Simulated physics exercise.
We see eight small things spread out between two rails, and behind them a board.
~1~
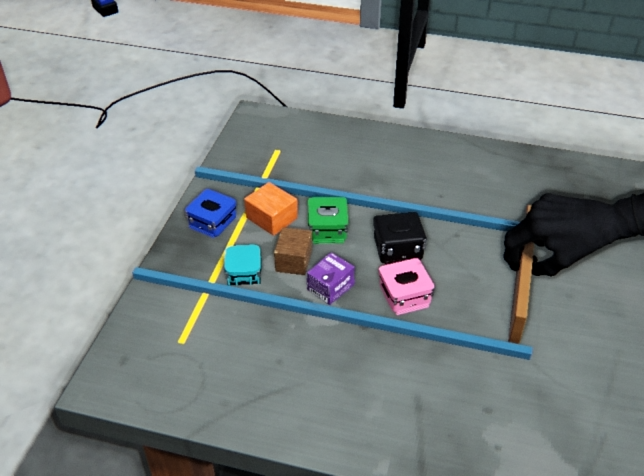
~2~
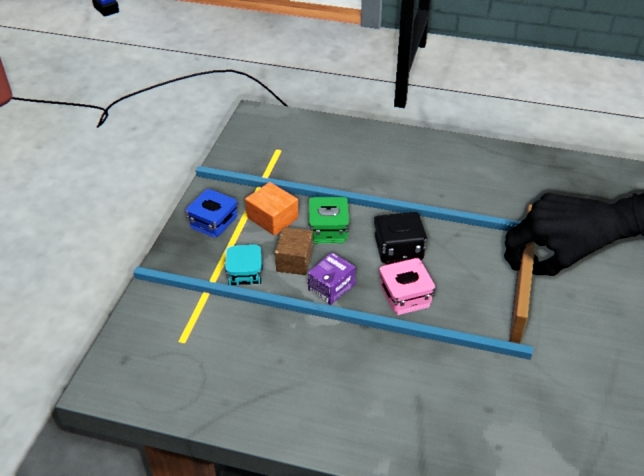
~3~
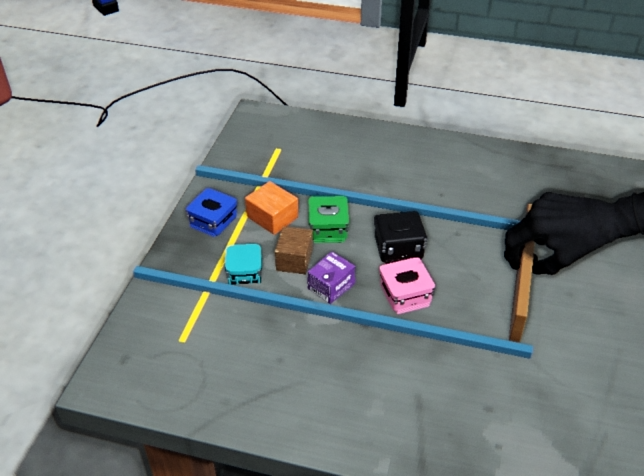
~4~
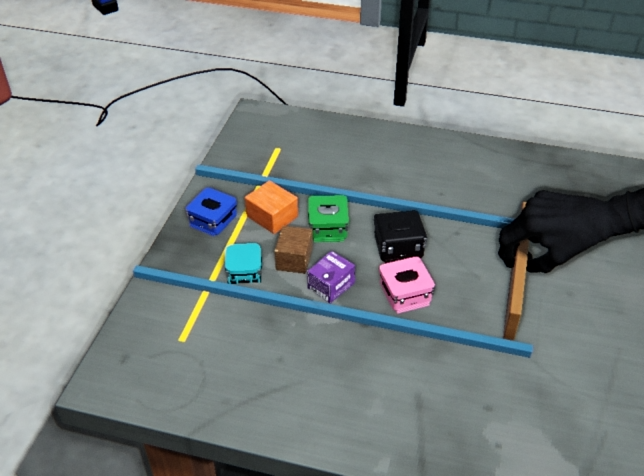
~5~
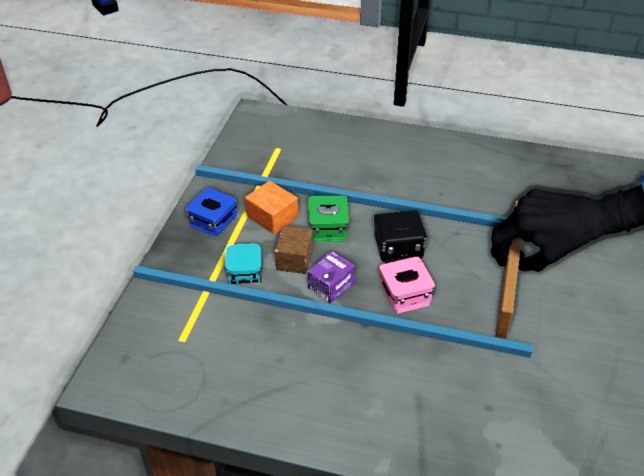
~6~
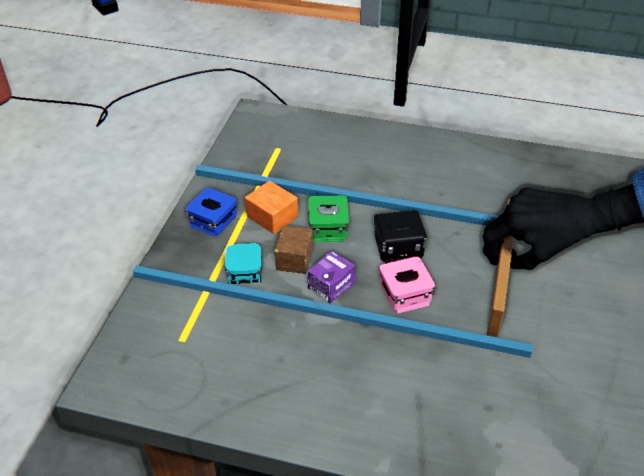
The clip shows eight small cases and blocks between two blue rails on a grey table, with yellow tape beneath some; a black-gloved hand holds a wooden board still, then slides it slightly left while the objects stay in place.
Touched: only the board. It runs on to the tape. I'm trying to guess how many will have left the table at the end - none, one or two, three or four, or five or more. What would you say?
Most likely the drop count will come to three or four.
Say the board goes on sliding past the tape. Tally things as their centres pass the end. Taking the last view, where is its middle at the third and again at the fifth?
I'd say close to (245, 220), and after that close to (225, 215).
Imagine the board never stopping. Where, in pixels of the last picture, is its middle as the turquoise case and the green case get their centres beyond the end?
The middle is at (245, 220) when it's the turquoise case, and at (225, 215) when it's the green case.
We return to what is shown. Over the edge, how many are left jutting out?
You'd get 2.
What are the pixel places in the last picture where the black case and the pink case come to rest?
The black case comes to rest at (225, 199), and the pink case comes to rest at (209, 238).
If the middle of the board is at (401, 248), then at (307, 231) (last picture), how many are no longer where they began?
That gives 3 for the first and 8 for the second.
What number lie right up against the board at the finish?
The answer is 2.
Soon after, none off yet; blue case at rest near (213, 212); turquoise case at rest near (244, 264); orange block at rest near (272, 207).
After that, none off yet; blue case displaced a little near (202, 212); turquoise case moving near (236, 263); orange block displaced about its own width near (247, 206).
And then, one off so far; blue case on its side near (142, 253); turquoise case displaced well along near (171, 255); orange block displaced well along near (184, 198).
In the end, the number that fall off is three or four; gone, orange block, turquoise case and blue case.
